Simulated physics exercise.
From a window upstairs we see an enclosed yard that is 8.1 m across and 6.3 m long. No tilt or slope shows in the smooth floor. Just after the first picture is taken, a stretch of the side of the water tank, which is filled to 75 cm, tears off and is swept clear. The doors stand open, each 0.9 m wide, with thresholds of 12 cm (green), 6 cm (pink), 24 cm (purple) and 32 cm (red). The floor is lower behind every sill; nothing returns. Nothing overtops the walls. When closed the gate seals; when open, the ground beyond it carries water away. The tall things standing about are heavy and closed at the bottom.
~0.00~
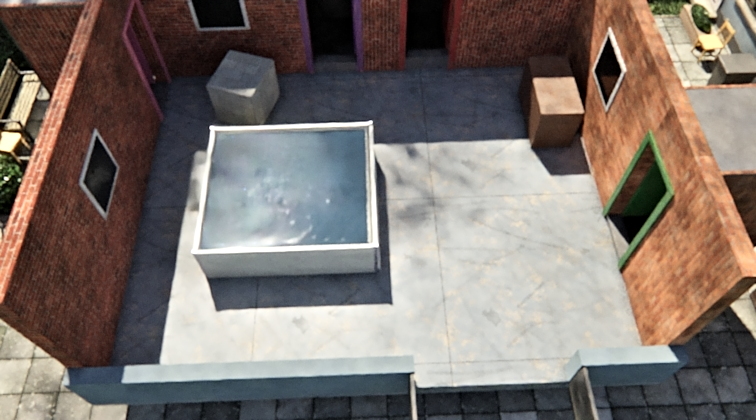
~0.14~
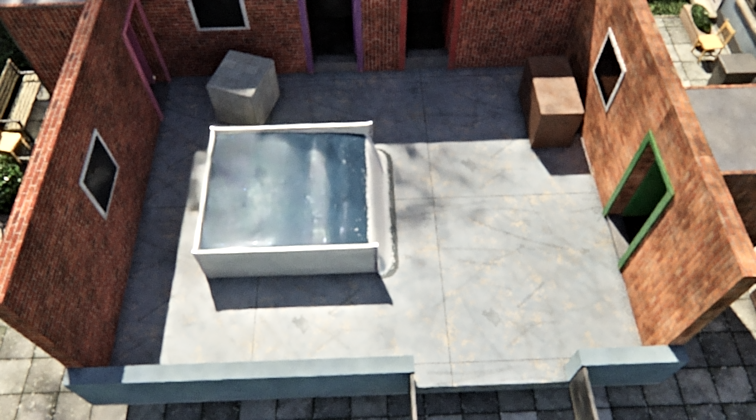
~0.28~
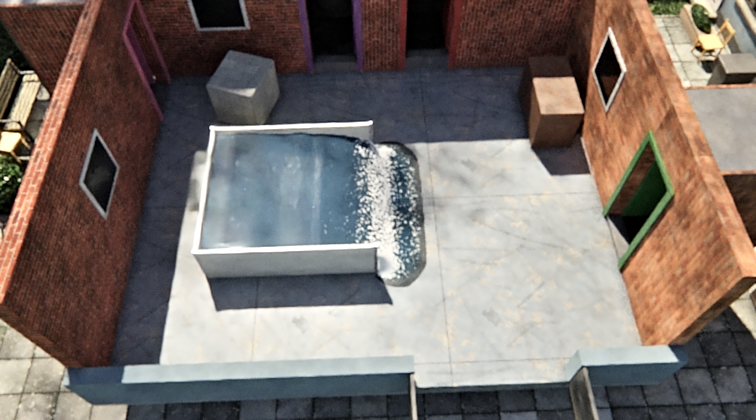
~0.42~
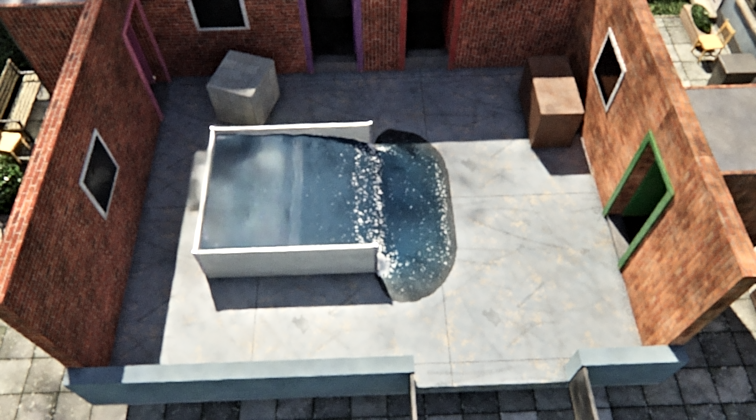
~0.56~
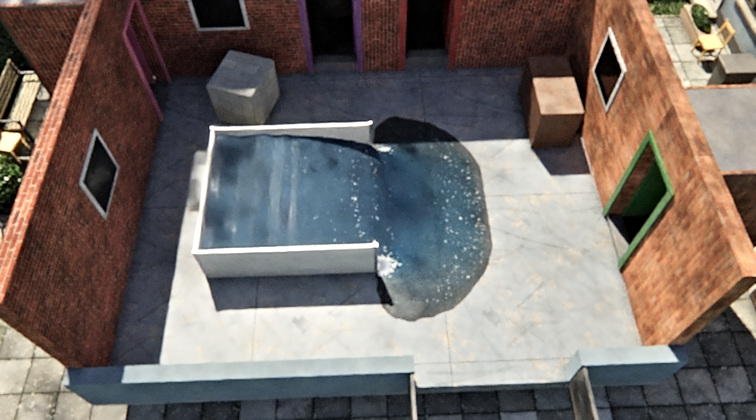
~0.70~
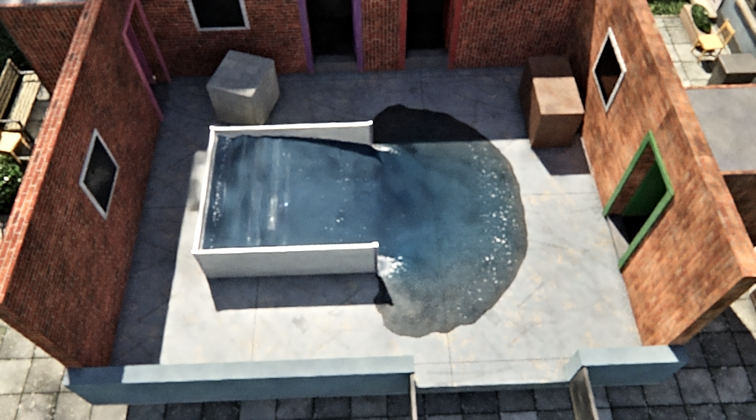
Brick-walled yard seen from above, with water pouring from the open right side of a raised tank and spreading across the pale floor.
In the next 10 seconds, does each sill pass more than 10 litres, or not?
In order: Green door: Past the set amount, pink door: Past the set amount, purple door: Under the set amount, red door: Under the set amount.
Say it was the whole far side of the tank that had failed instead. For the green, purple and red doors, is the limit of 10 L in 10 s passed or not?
The green door comes out less than that, the purple door more than that and the red door less than that.
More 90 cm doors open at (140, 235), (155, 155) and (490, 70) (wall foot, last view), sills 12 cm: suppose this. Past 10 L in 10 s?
Per doorway, in order: Insufficient / insufficient / sufficient.
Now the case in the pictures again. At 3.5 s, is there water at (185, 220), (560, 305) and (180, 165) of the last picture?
First spot bone dry, second soaked, third bone dry.
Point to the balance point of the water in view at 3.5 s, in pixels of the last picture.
Around (463, 200) in the last picture.
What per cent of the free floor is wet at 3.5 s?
I'd say around 50 %.
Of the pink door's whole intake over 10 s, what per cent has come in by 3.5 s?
Some 0 per cent by then.
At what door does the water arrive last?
That would be the pink door, last of all.
After 1.4 s water covers 45 % of the floor and is deepest (34 cm) near (590, 195); green door 22 cm at the sill, 17 L in, pink door not reached, purple door not reached, red door not reached.
After 2.2 s water covers 50 % of the floor and is deepest (44 cm) near (569, 155); green door 36 cm at the sill, 127 L in, pink door not reached, purple door not reached, red door 5 cm at the sill, 0 L in.
After 3.5 s water covers 50 % of the floor and is deepest (38 cm) near (554, 66); green door 30 cm at the sill, 314 L in, pink door not reached, purple door not reached, red door 10 cm at the sill, 0 L in.
After 6.0 s water covers 75 % of the floor and is deepest (18 cm) near (624, 363); green door 16 cm at the sill, 431 L in, pink door not reached, purple door 6 cm at the sill, 0 L in, red door 11 cm at the sill, 0 L in.
After 10.0 s water covers 95 % of the floor and is deepest (16 cm) near (320, 73); green door 7 cm at the sill, 441 L in, pink door 11 cm at the sill, 46 L in, purple door 13 cm at the sill, 0 L in, red door 10 cm at the sill, 0 L in.
